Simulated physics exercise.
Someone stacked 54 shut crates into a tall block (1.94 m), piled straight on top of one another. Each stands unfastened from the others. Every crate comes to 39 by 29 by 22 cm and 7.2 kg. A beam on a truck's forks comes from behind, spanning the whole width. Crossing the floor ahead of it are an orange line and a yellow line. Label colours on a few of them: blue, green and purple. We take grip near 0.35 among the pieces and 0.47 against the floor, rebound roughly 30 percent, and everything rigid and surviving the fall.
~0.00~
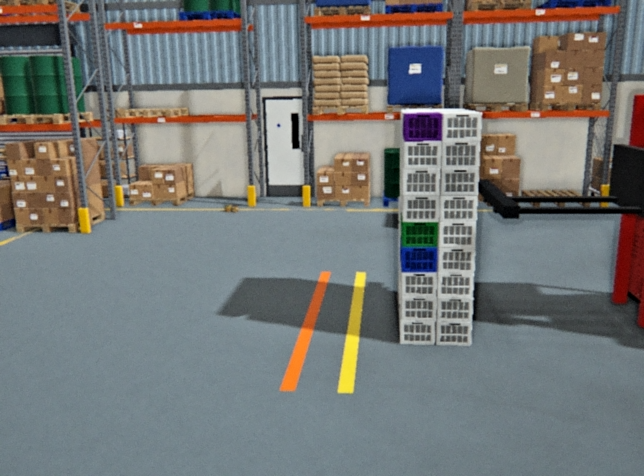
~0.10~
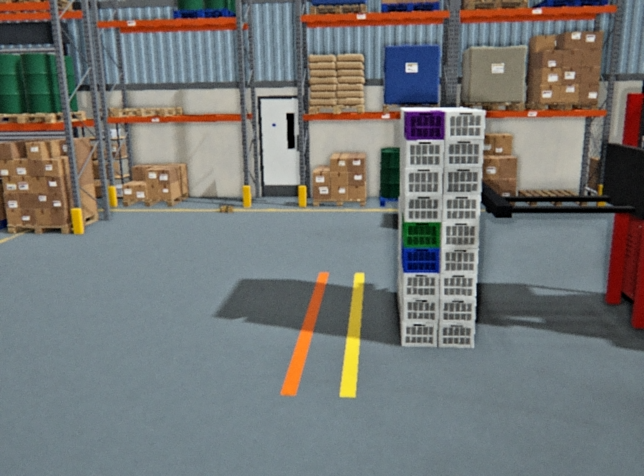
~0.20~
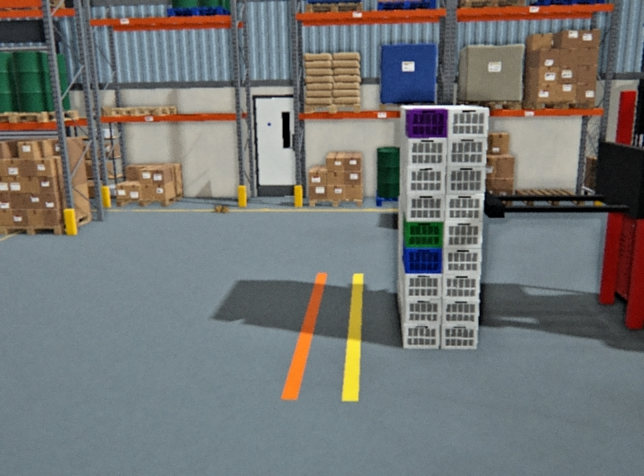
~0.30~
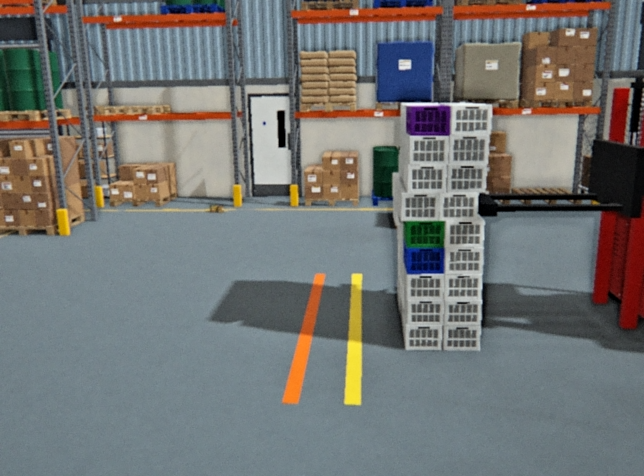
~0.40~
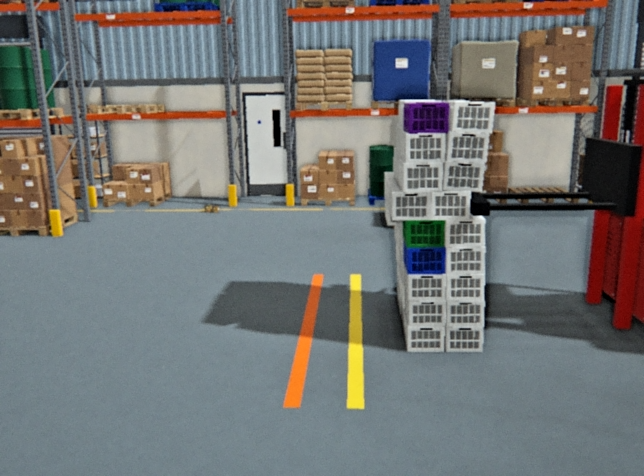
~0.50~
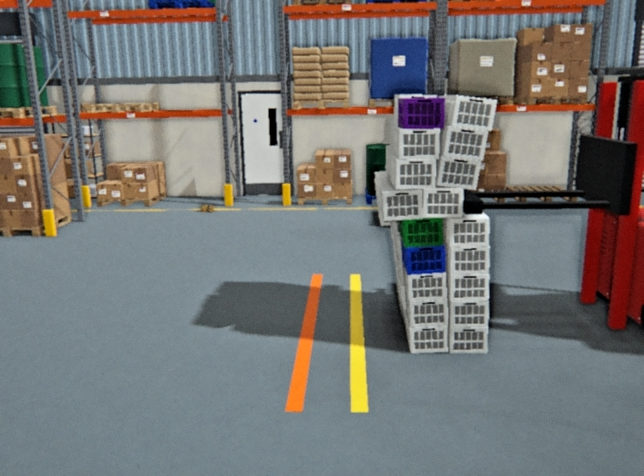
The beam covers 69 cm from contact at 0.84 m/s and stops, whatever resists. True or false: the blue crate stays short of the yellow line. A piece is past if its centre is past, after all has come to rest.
False, it goes past.
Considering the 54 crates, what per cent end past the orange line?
Close to 35 percent.
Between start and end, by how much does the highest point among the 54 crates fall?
I make it close to 60 cm.
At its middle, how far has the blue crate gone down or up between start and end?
Its middle finishes around 55 cm lower.
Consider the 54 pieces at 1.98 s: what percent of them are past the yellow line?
At that instant, 55 percent.
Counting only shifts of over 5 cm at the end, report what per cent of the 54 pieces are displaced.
80 in a hundred end up shifted.
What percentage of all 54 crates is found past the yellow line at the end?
55 %.
After 0.70 s, none of the 54 crates past the yellow line, 45 disturbed; blue crate 11° from how it stood; green crate 11° from how it stood.
After 1.04 s, 15 of the 54 crates past the yellow line; blue crate 26° from how it stood; green crate 26° from how it stood.
After 1.40 s, 26 of the 54 crates past the yellow line; blue crate 56° from how it stood, 27 cm lower; purple crate on its side.
After 1.98 s, 31 of the 54 crates past the yellow line; blue crate on its side; purple crate on its side.
In the end (3.2 s), 31 of the 54 crates past the yellow line; blue crate on its side; green crate on its side; purple crate on its side. From the last view, middles, blue crate near (307, 335), green crate near (278, 335).
